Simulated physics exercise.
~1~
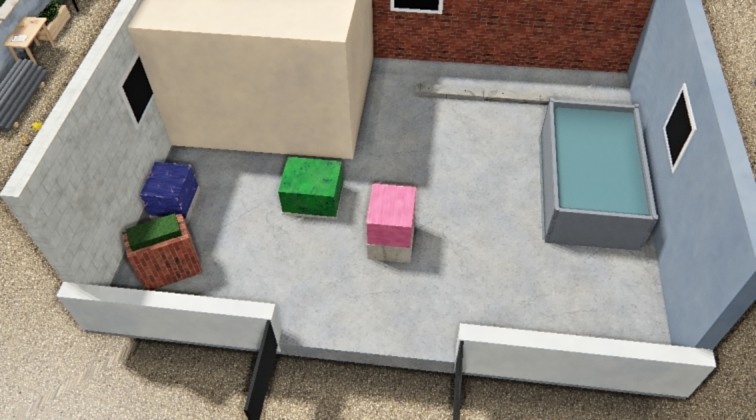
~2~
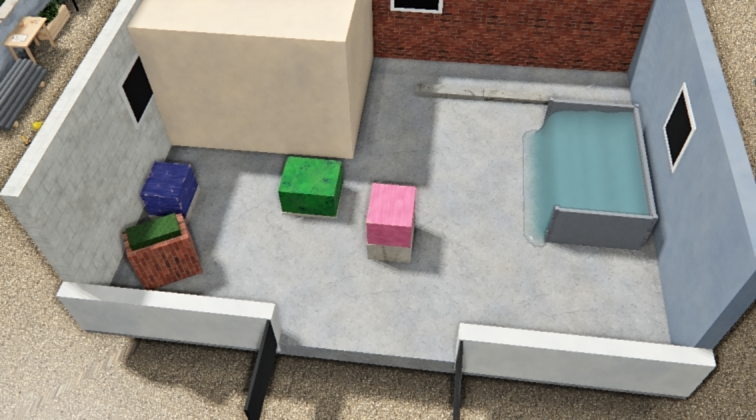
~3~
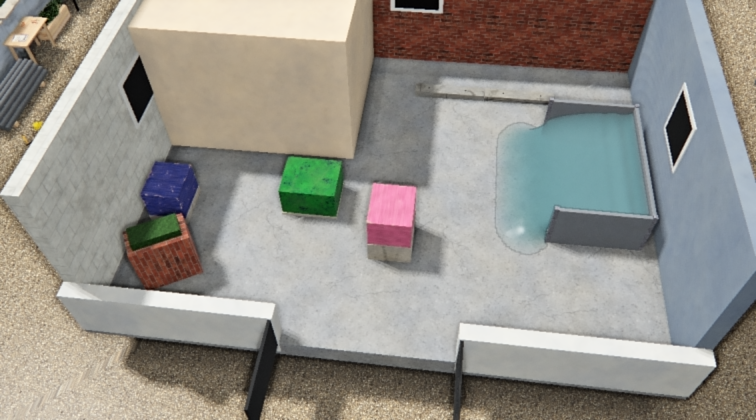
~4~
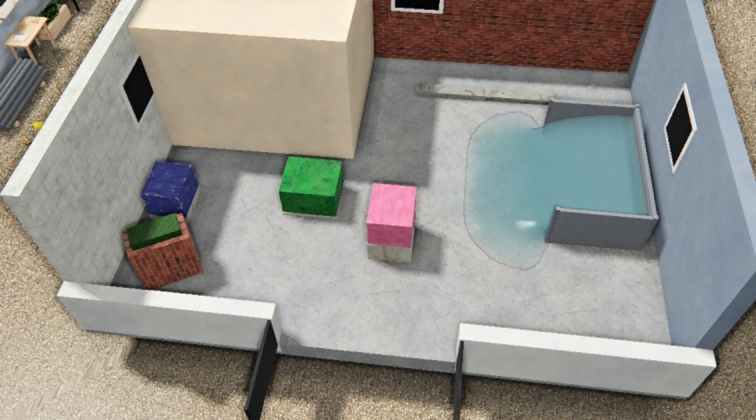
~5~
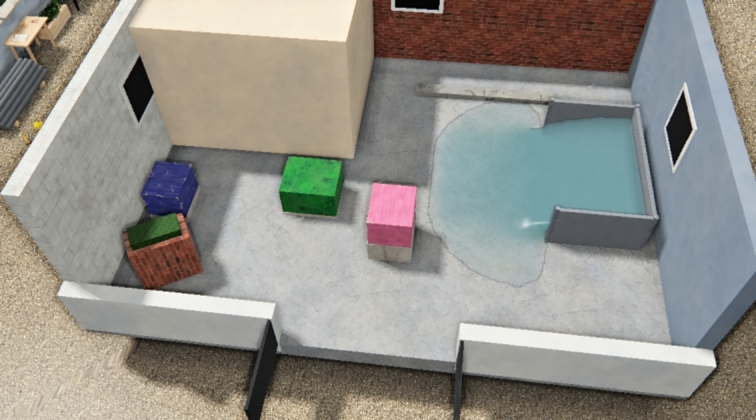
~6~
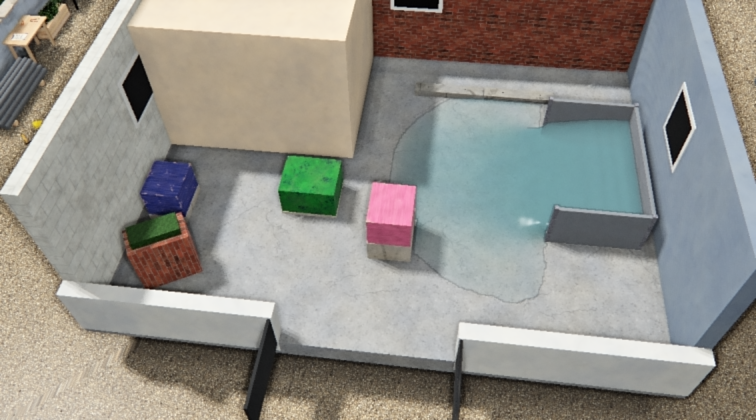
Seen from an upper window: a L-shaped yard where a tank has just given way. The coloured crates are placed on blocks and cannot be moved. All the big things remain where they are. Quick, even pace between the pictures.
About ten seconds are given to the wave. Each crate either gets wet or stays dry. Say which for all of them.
The green crate gets wet; the pink crate stays dry; the blue crate gets wet.
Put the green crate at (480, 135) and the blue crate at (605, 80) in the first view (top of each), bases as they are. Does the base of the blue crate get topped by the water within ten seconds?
The blue crate simply stays high and dry.
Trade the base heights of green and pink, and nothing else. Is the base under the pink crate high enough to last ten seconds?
Pink: Drenched.
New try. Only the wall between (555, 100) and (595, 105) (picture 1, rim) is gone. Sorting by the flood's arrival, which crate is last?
That would be the blue-painted one.
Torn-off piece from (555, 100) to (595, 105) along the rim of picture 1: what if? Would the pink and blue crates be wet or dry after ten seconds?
Note - pink remains untouched, blue remains untouched.
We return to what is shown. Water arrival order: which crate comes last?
Should be the blue-painted one.
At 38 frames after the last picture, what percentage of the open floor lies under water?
Close to 85 %.
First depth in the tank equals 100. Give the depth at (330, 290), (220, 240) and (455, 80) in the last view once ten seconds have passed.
Respectively near 6, 8 and 6 per cent.
A moment on, water covers 40 % of the floor; the green crate water round its plinth, the pink crate water round its plinth, the blue crate not reached.
Next, water covers 55 % of the floor; the green crate water round its plinth, the pink crate water round its plinth, the blue crate water round its plinth.
Then, water covers 70 % of the floor; the green crate water round its plinth, the pink crate water round its plinth, the blue crate water round its plinth.
Later, water covers 85 % of the floor; the green crate water round its plinth, the pink crate water round its plinth, the blue crate water round its plinth.
In the end, water covers 95 % of the floor; the green crate was topped, the pink crate stayed above the water, the blue crate was topped.
